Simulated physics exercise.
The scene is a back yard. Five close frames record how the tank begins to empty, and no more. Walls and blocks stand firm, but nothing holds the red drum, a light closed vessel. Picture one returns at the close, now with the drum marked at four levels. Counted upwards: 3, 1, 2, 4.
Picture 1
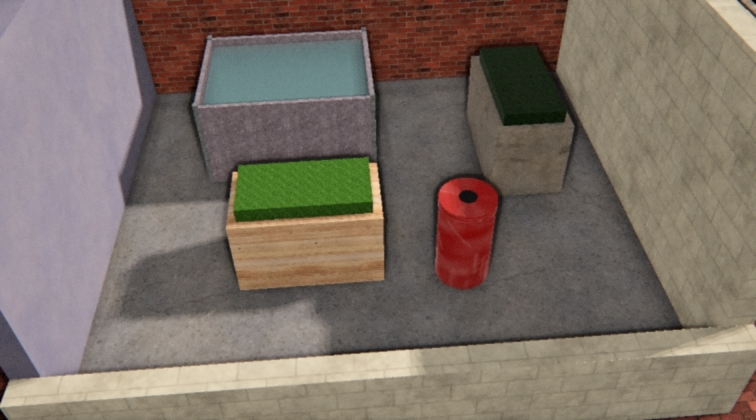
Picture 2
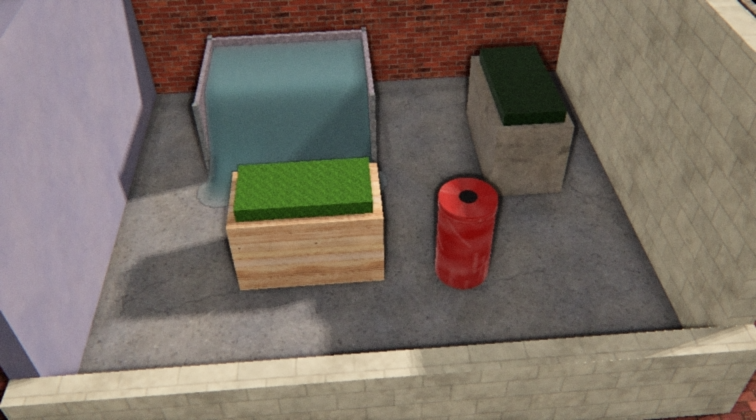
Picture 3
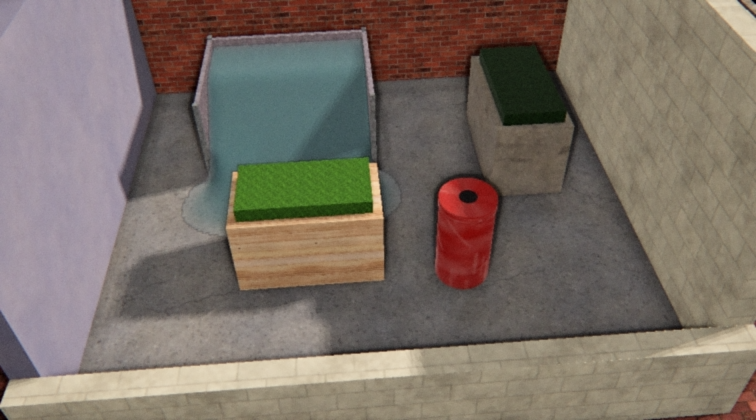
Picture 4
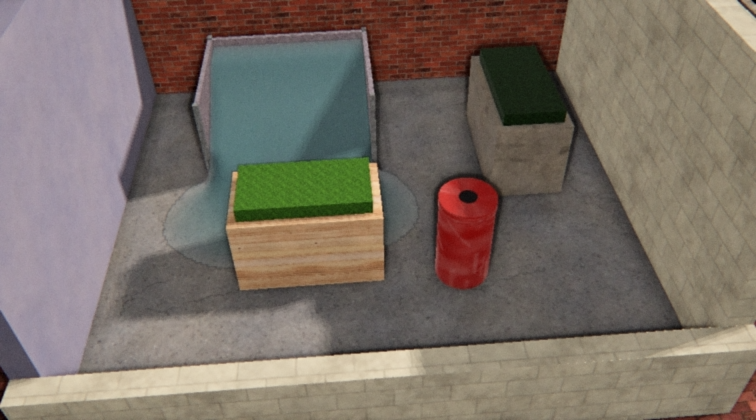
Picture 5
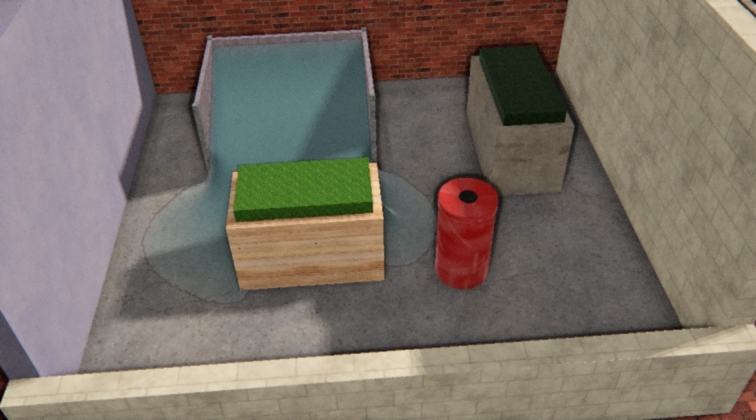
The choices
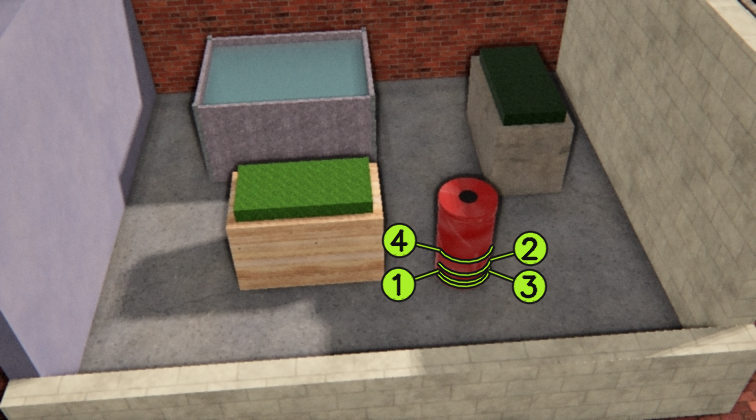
Water fills a walled tank against the brick wall of a back yard, then pours out as the tank's front side disappears. It runs behind the grass-topped wooden planter and spreads across the grey ground on both sides of it, reaching close to the red drum.
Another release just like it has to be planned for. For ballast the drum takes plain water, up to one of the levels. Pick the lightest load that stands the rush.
Take 4.
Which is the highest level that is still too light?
Level 2.
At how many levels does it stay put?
One of them.
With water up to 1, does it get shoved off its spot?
Yes, that goes wrong.
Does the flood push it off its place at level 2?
Yes, it does.
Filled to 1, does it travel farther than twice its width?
Yes.
On the marked copy, 1 at (467, 282); 2 at (467, 275); 3 at (466, 286); 4 at (469, 261); from the bottom up 3, 1, 2, 4.
Choosing 1, it is pushed about 4 times its own width away.
Choosing 2, it is pushed about twice its own width away.
Choosing 3, it is pushed about 7 times its own width away.
Choosing 4, it does not move.
